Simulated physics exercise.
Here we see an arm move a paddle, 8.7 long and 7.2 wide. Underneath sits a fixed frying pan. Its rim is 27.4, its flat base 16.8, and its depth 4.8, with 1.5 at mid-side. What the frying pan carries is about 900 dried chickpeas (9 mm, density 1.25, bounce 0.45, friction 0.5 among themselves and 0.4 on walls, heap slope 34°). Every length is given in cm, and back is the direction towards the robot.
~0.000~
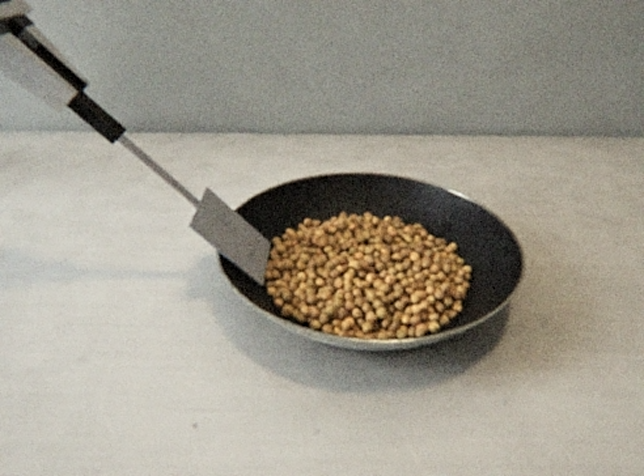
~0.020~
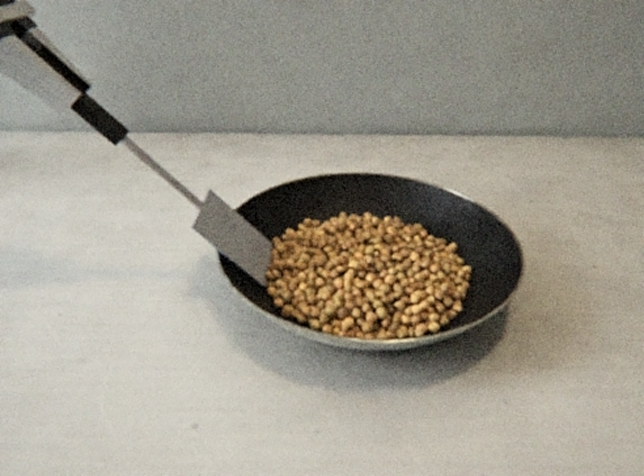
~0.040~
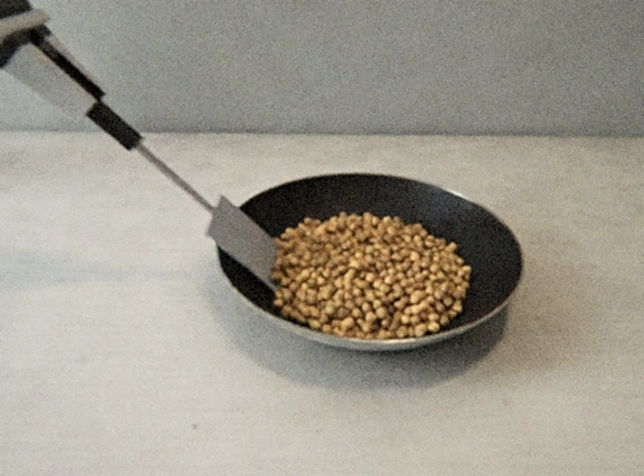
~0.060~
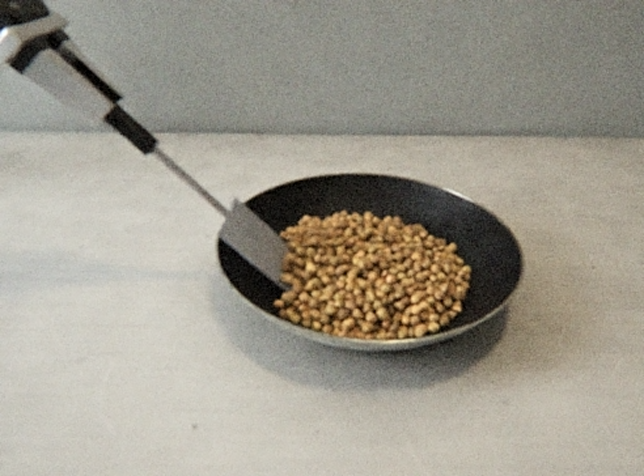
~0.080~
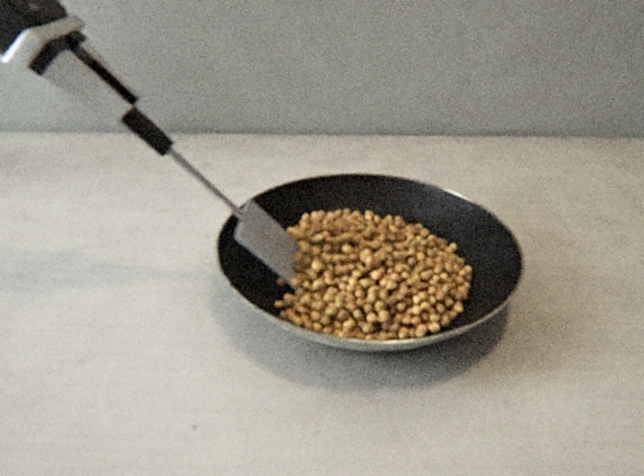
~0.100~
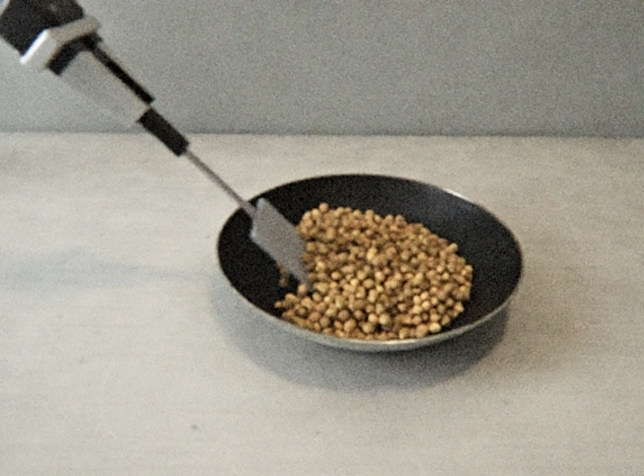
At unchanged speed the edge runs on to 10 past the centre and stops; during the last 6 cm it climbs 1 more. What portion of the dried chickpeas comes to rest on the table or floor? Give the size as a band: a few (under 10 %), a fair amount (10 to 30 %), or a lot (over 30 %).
A fair amount, between 10 and 30 %.
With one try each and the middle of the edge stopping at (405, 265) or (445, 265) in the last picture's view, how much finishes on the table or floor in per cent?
Close to 0 and close to 0 per cent, respectively.
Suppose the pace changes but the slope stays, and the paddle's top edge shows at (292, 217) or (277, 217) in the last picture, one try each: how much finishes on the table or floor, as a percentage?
Respectively, around 30 and 25 per cent.
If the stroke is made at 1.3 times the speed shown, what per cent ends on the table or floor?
The share would be near 25 in a hundred.
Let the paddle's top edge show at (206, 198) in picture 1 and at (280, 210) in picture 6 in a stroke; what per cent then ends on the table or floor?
25 per cent.
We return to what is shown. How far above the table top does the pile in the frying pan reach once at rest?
5.5 cm.
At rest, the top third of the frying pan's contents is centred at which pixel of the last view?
Around (463, 260).
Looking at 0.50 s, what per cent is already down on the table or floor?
15 %.
By 0.18 s, sloping 48°, highest piece 5 above the table; 900 in the frying pan.
By 0.26 s, sloping 48°, highest piece 5 above the table; 900 in the frying pan.
By 0.50 s, sloping 48°, highest piece 6 above the table; 755 in the frying pan, 133 on the table or floor, 12 on the blade or in flight.
By 1.55 s, sloping 48°, highest piece 5 above the table; 752 in the frying pan, 148 on the table or floor.
Final count, 752 in the frying pan, 148 on the table or floor. That is 16 % on the table or floor.
